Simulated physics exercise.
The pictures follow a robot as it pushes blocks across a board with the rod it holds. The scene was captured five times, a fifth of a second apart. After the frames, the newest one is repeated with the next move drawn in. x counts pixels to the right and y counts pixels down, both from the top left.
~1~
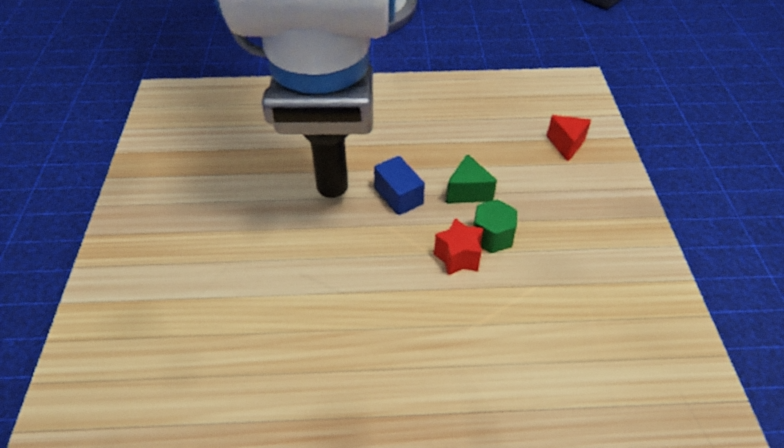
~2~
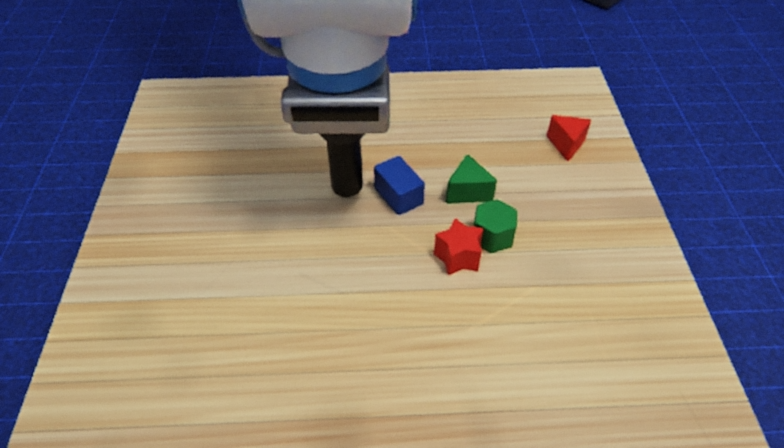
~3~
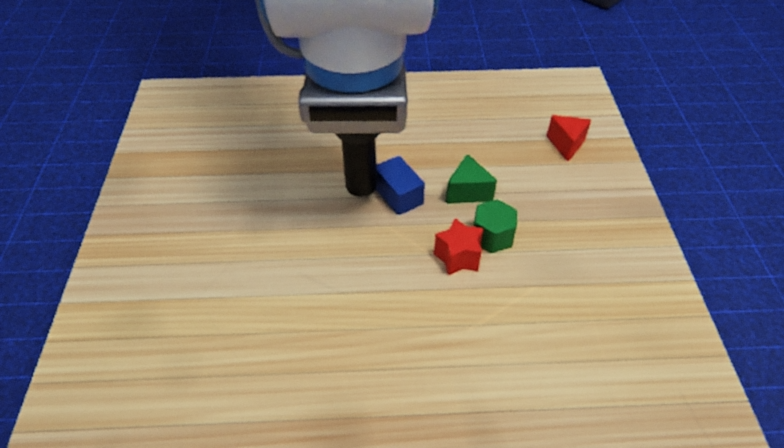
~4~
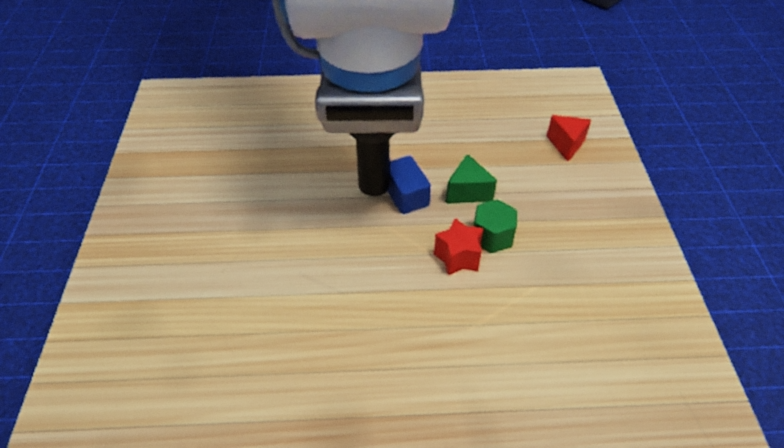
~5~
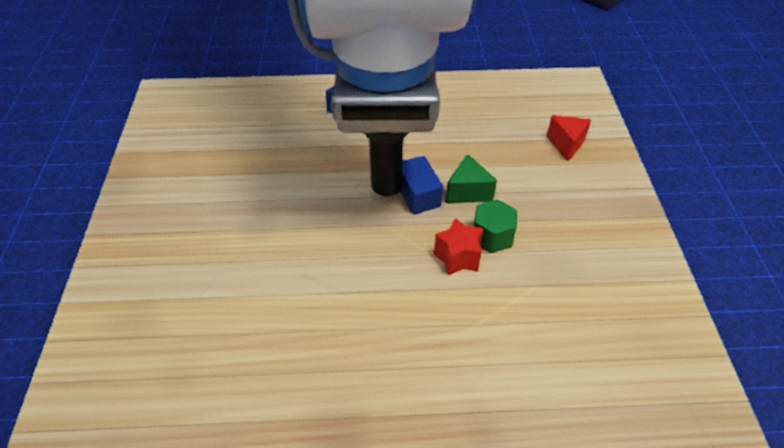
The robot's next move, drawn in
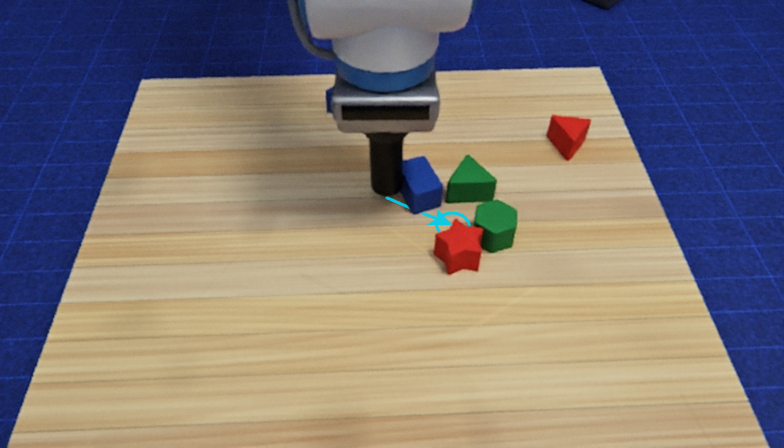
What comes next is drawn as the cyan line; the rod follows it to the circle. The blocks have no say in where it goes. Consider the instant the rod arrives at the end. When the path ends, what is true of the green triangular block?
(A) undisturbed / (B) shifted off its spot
The one that fits is B, shifted off its spot.
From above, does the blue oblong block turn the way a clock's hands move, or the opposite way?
Counterclockwise from above.
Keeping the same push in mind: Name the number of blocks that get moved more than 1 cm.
Expect two.
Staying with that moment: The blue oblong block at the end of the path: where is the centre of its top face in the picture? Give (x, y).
My estimate: (474, 185).
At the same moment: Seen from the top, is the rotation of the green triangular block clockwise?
I expect not.
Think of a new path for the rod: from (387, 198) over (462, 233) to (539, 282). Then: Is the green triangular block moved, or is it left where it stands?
By the end it has moved.
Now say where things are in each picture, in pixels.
The first frame shows rod tip (333, 188); block tops, blue oblong block (399, 174); red star (461, 237); green triangular block (471, 172); green six-sided block (497, 215).
The second frame shows rod (347, 187); blocks unchanged.
The third frame shows rod (361, 187); blocks unchanged.
The fourth frame shows rod (374, 187); blue oblong block (407, 173).
The fifth frame shows rod (387, 186); blue oblong block (419, 174); red star (461, 237); green triangular block (471, 172); green six-sided block (497, 215).
Path on the board, straight from (387, 198) to (453, 225).
What follows on the original path. Halfway along, rod (420, 200); blue oblong block (450, 181); green triangular block (482, 171), turned 35° anticlockwise.
At the end, rod (454, 214); blue oblong block (474, 185), turned 20° anticlockwise; red star in place; green triangular block (493, 168), turned 70° anticlockwise; green six-sided block (502, 218).
